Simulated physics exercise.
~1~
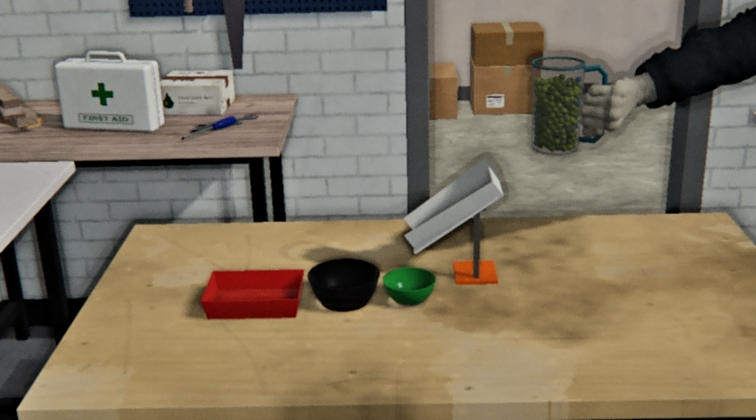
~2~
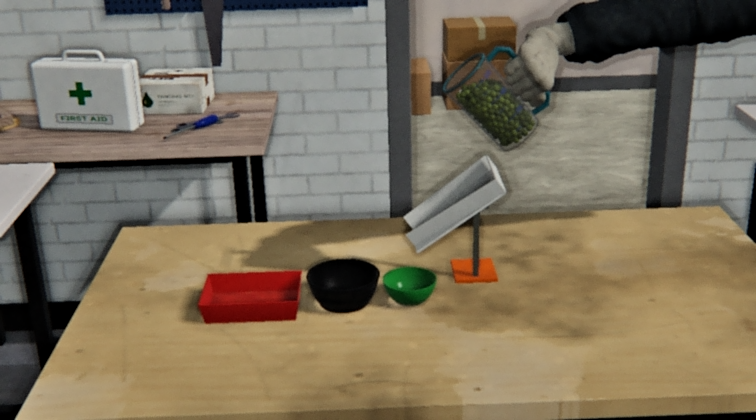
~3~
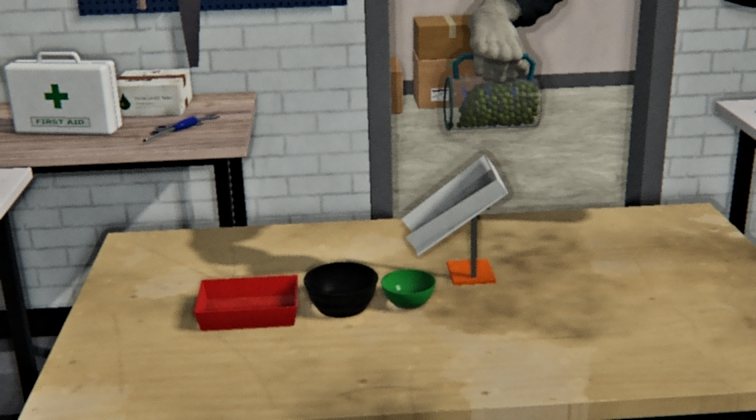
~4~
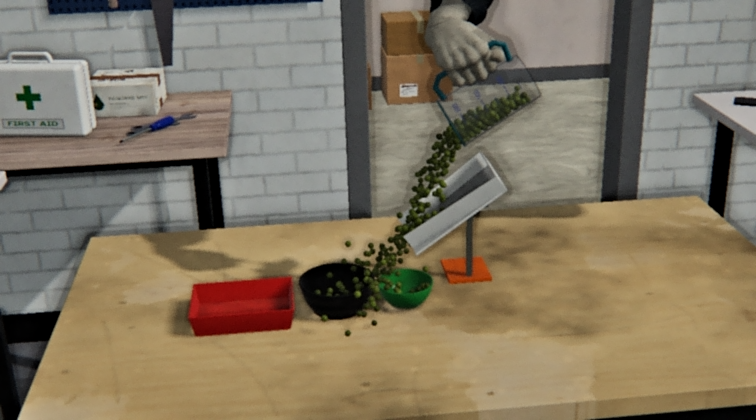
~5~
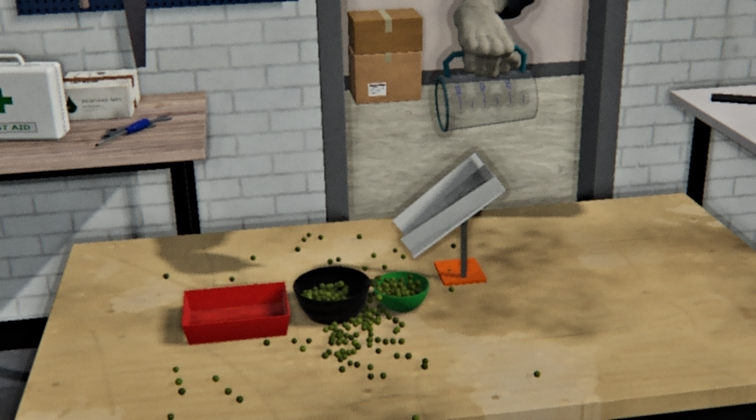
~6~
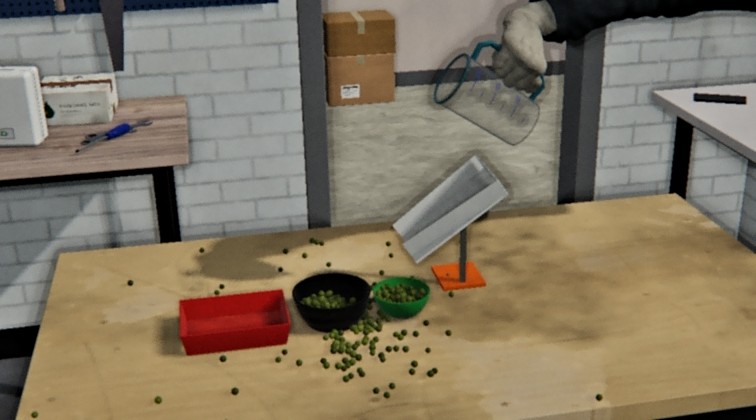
In a workshop, a gloved hand tips a clear jug of small green olives over a sloped chute on a wooden table, and they tumble into a black bowl and a green bowl, many scattering across the tabletop, while the red tin stays empty and the emptied jug is tilted back.
